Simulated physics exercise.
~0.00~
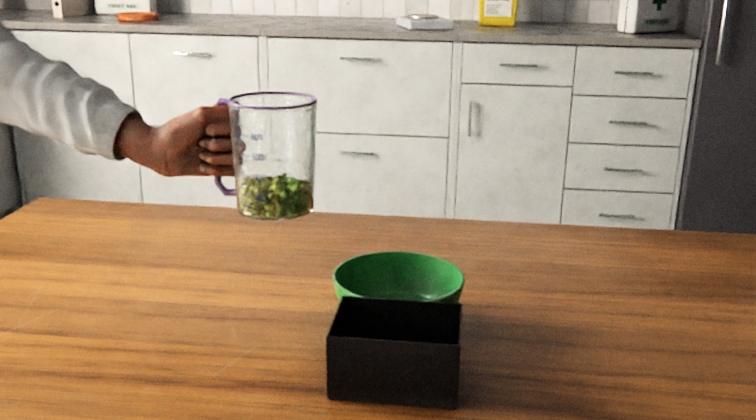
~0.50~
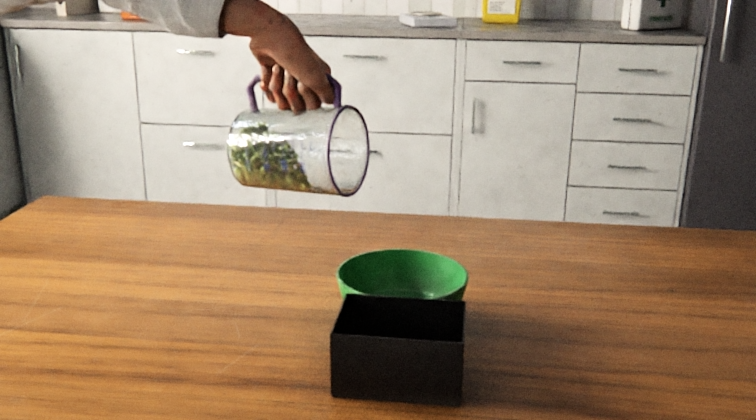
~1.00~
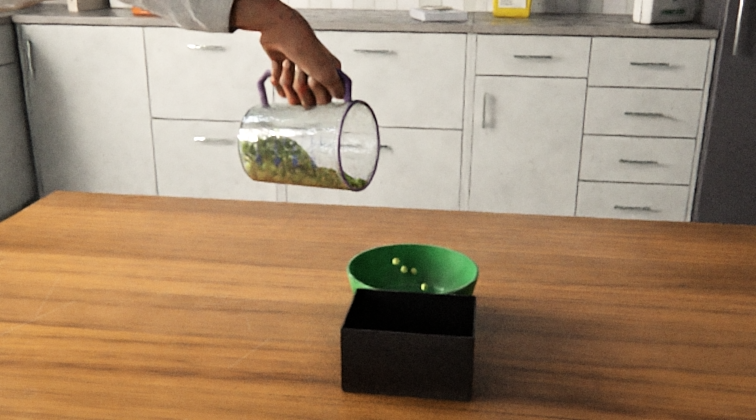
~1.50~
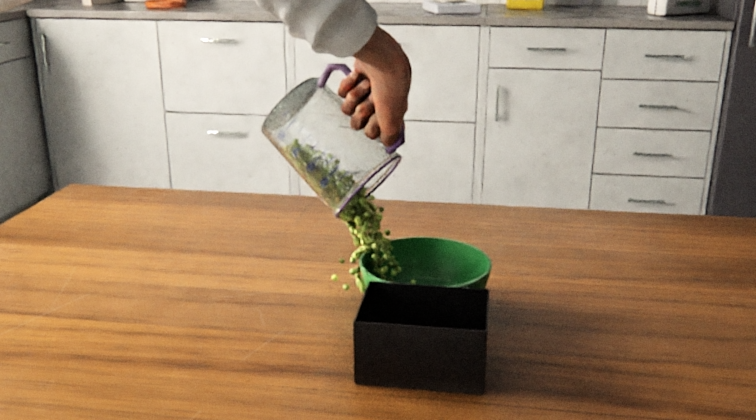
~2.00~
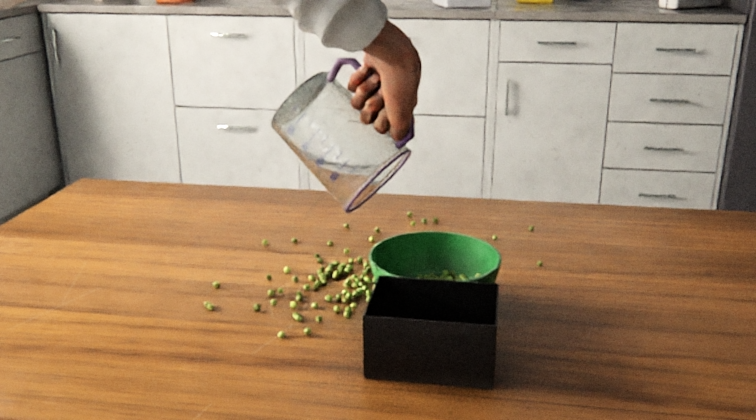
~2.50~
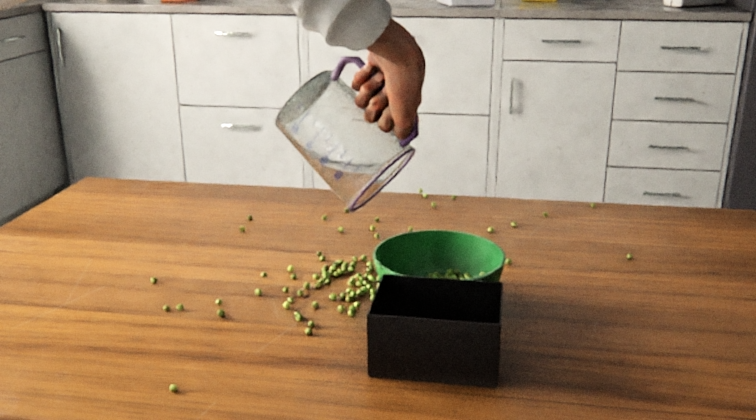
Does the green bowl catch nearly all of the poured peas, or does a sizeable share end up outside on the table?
A sizeable share ends up outside, scattered over the table mostly to the left of the bowl. The green bowl still catches a large share, while the black tin gets practically none.
